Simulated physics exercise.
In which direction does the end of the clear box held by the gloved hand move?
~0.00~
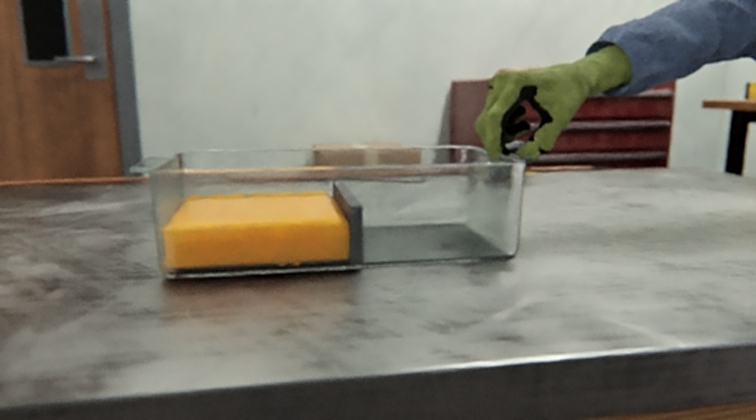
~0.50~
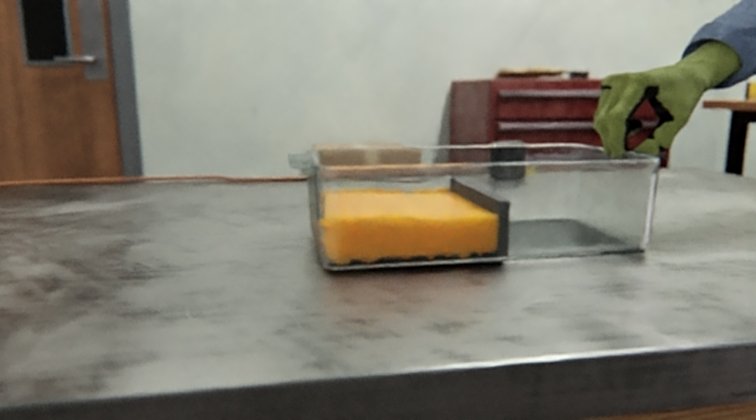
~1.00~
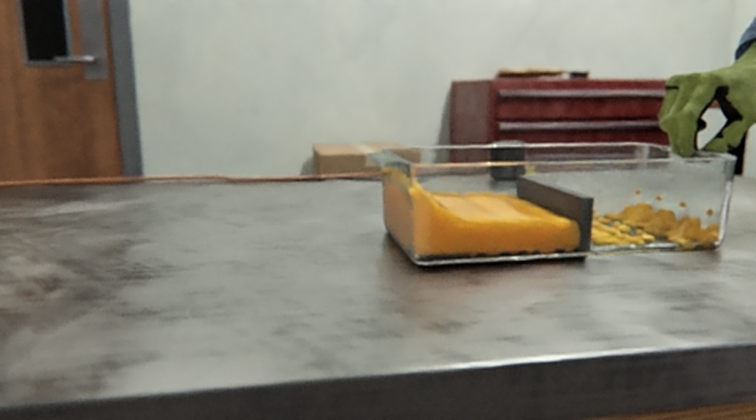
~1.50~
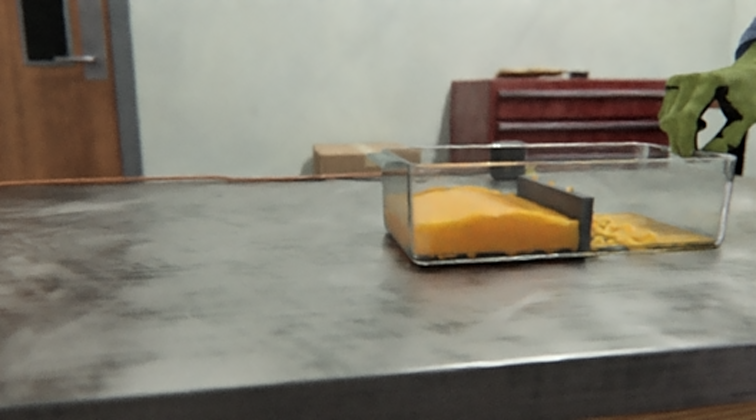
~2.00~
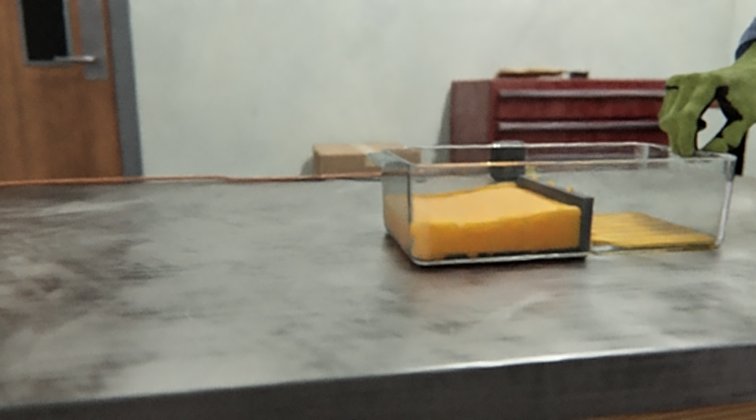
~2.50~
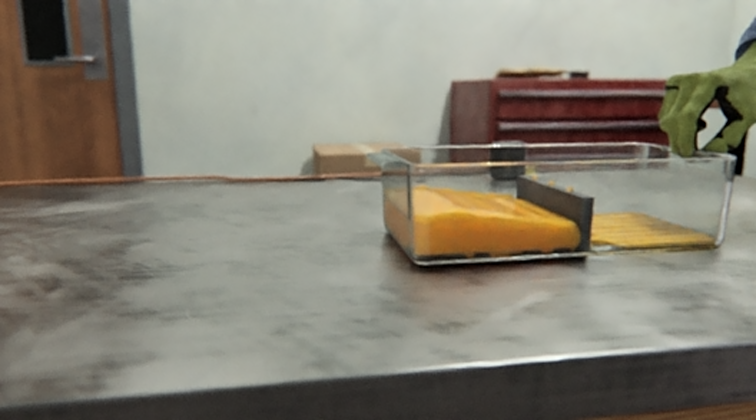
The held end of the box moves to the right, along with the rest of the box, and then stays in place.
In the video, a green-gloved hand pulls a clear, open box of orange juice to the right across a gray table. The box stops, juice sloshes over the dark divider, and a shallow layer settles on the right while most stays left, with none spilled outside.
